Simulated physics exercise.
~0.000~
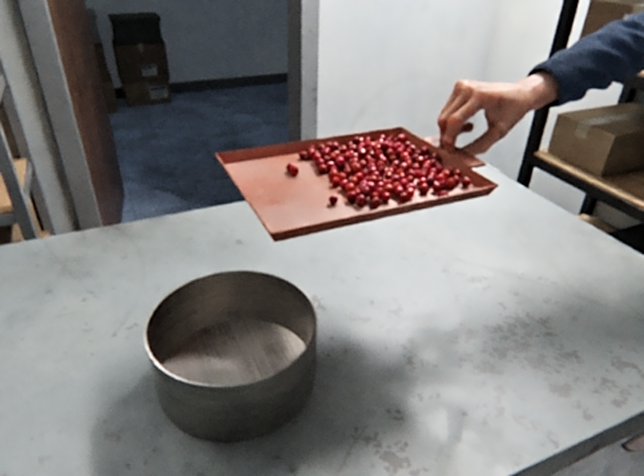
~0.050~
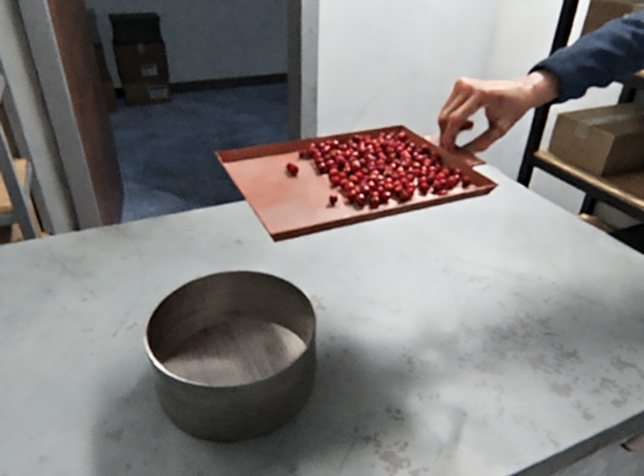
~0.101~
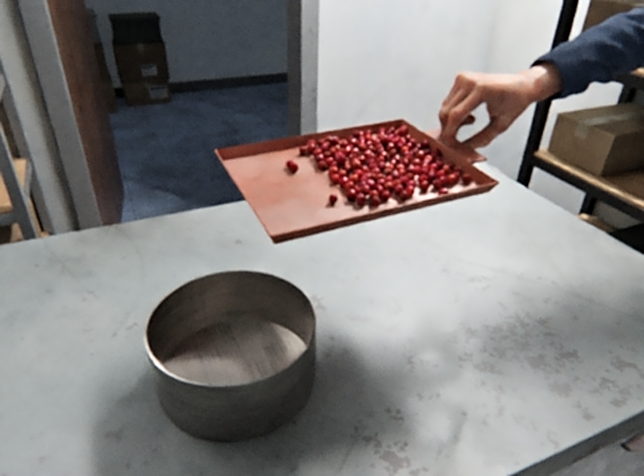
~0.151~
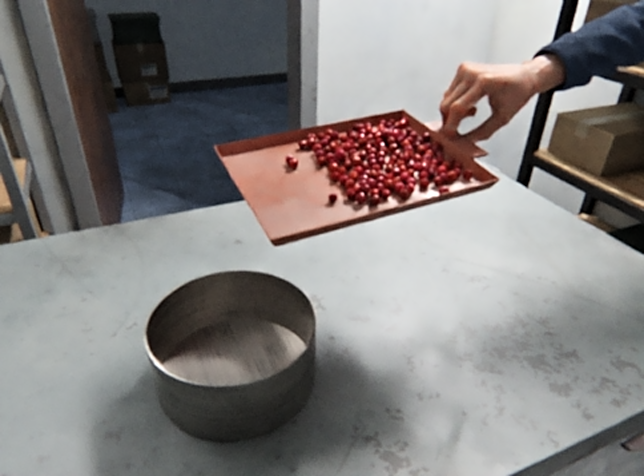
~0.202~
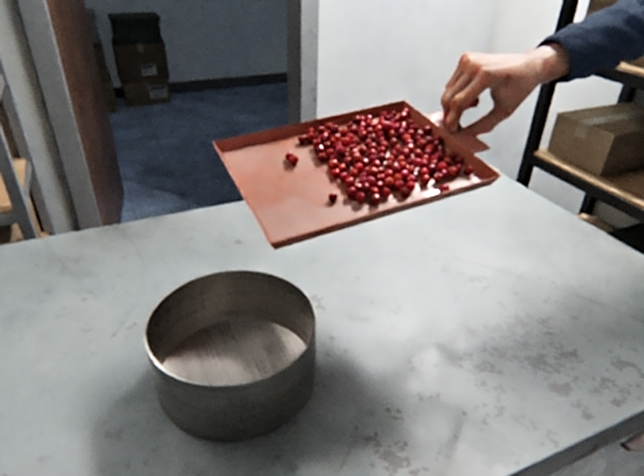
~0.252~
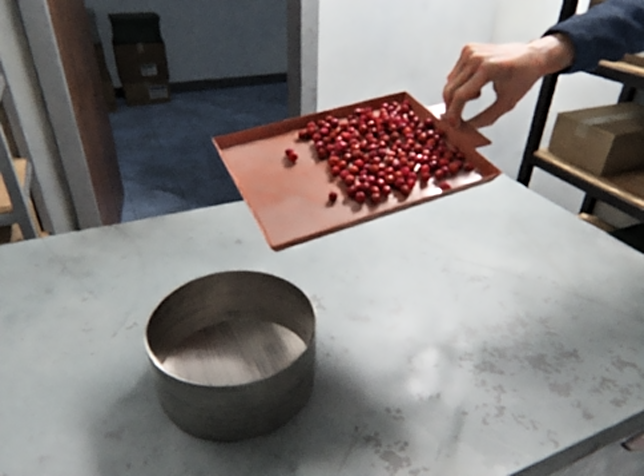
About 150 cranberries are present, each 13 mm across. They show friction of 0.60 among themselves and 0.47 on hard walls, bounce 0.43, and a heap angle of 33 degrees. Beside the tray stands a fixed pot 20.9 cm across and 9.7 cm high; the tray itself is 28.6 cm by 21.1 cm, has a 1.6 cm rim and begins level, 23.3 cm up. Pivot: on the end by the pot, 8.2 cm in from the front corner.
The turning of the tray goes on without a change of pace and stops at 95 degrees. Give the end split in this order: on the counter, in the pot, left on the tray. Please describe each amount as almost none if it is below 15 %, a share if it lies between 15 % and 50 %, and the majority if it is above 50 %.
My prediction: Counter: Will likely hold a medium amount; pot: Will likely hold the majority; left on the tray: Will likely hold a small amount.
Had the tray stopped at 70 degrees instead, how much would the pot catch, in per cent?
That would give about 60 per cent.
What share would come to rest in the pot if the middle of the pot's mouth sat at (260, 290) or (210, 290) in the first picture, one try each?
45 % and 10 %.
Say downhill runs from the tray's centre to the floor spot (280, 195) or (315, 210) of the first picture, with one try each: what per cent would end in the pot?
First try: Around 80 percent; second try: Around 90 percent.
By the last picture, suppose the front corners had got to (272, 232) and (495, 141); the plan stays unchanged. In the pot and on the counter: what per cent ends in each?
Pot 90; counter 10.
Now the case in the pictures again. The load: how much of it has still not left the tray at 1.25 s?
About 40 per cent.
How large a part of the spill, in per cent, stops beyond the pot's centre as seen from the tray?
0 per cent.
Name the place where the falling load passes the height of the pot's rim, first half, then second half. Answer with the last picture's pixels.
Around (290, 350), then (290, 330).
After 0.85 s, tilt 51 degrees; the tray holds 95 %, the pot 0 %.
Then, at 1.25 s, tilt 77 degrees; the tray holds 40 %, the pot 25 %.
After 1.74 s, tilt 95 degrees; the tray holds 0 %, the pot 65 %.
In the end, at 2.2 s, counter 35 %, pot 65 %, tray 0 %.
